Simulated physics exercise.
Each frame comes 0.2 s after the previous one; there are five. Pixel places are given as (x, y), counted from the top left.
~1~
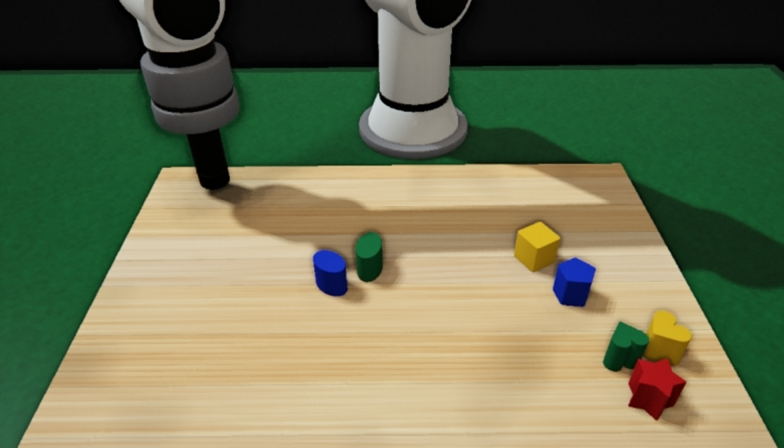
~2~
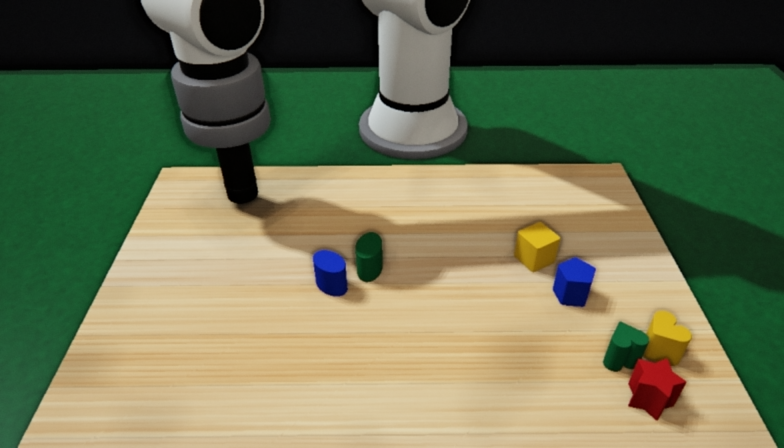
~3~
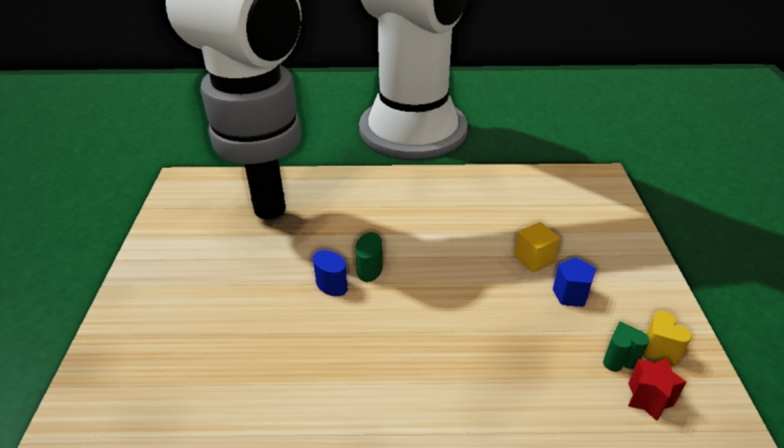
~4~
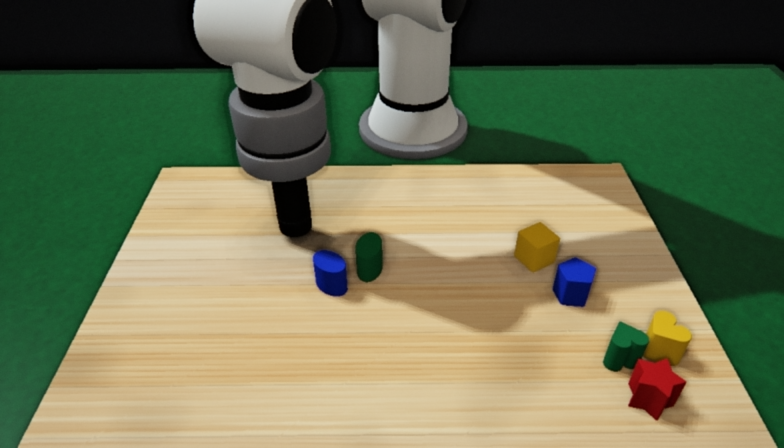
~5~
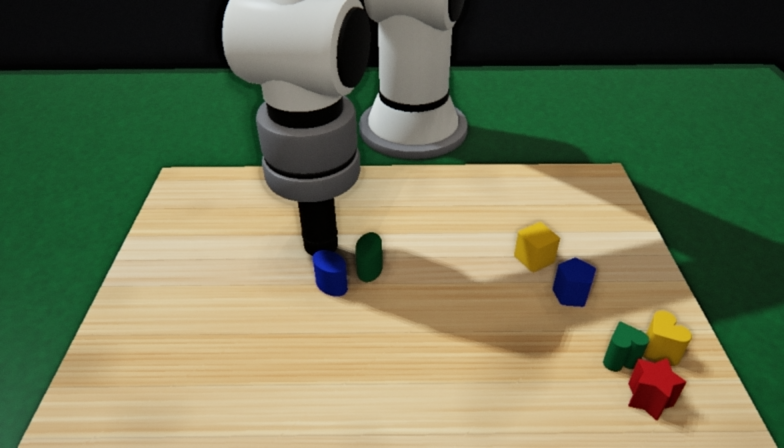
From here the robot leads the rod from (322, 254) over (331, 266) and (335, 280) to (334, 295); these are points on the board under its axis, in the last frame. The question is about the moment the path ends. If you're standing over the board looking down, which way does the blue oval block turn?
Counterclockwise from above.
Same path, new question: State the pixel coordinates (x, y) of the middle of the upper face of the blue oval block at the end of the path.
By then it is at (339, 295).
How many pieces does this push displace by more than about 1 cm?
By the end, one block will have moved.
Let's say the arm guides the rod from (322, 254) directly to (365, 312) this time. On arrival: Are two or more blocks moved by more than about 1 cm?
No.
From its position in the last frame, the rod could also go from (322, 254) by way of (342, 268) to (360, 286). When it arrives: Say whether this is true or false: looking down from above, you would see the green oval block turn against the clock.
That is true.
What follows on the original path. Halfway along, rod (334, 266); blue oval block (334, 273).
At the end, rod (334, 288); blue oval block (339, 295), turned 20° anticlockwise; green oval block still.
